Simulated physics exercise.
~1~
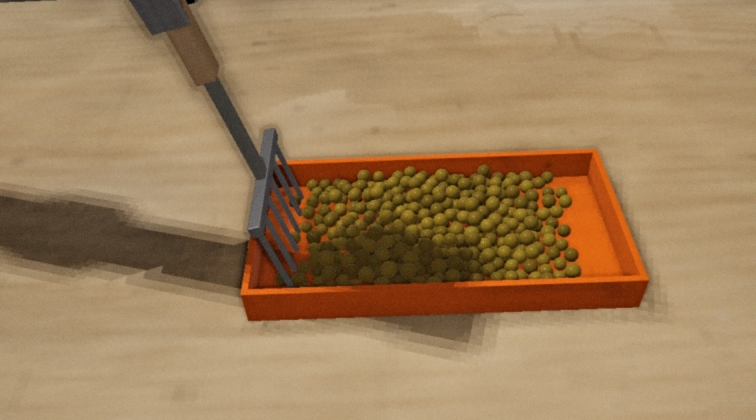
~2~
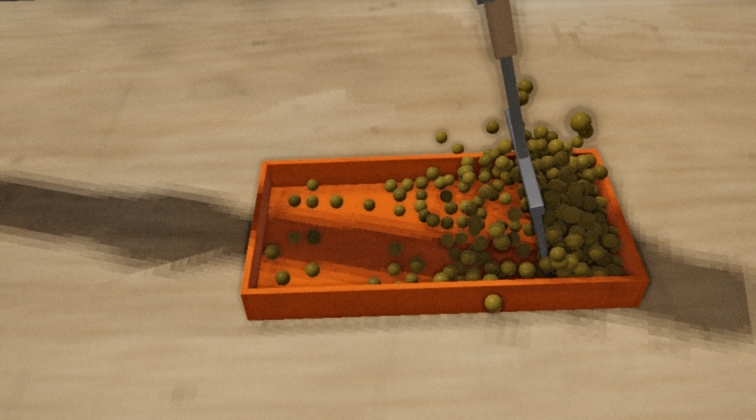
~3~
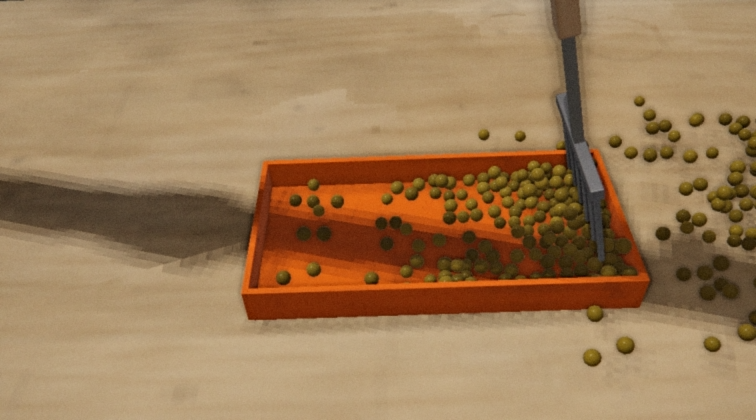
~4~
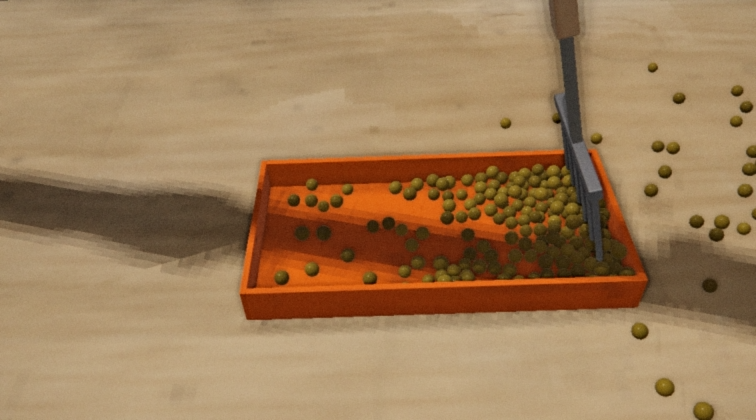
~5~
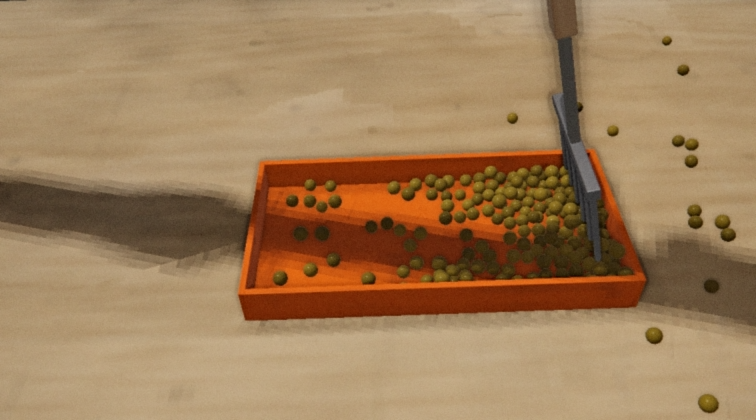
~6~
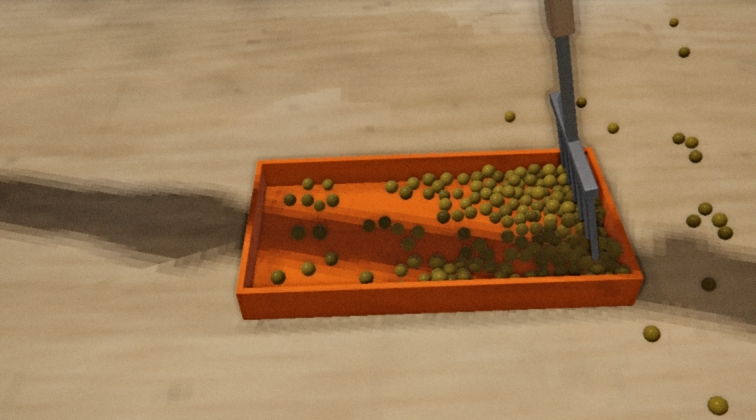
In this clip, a fork on a robot arm sweeps rightward through an orange trough of olive-green beads, piling them at the right end and throwing many over the edge. The fork stops there, with beads heaped around it and others scattered across the table.
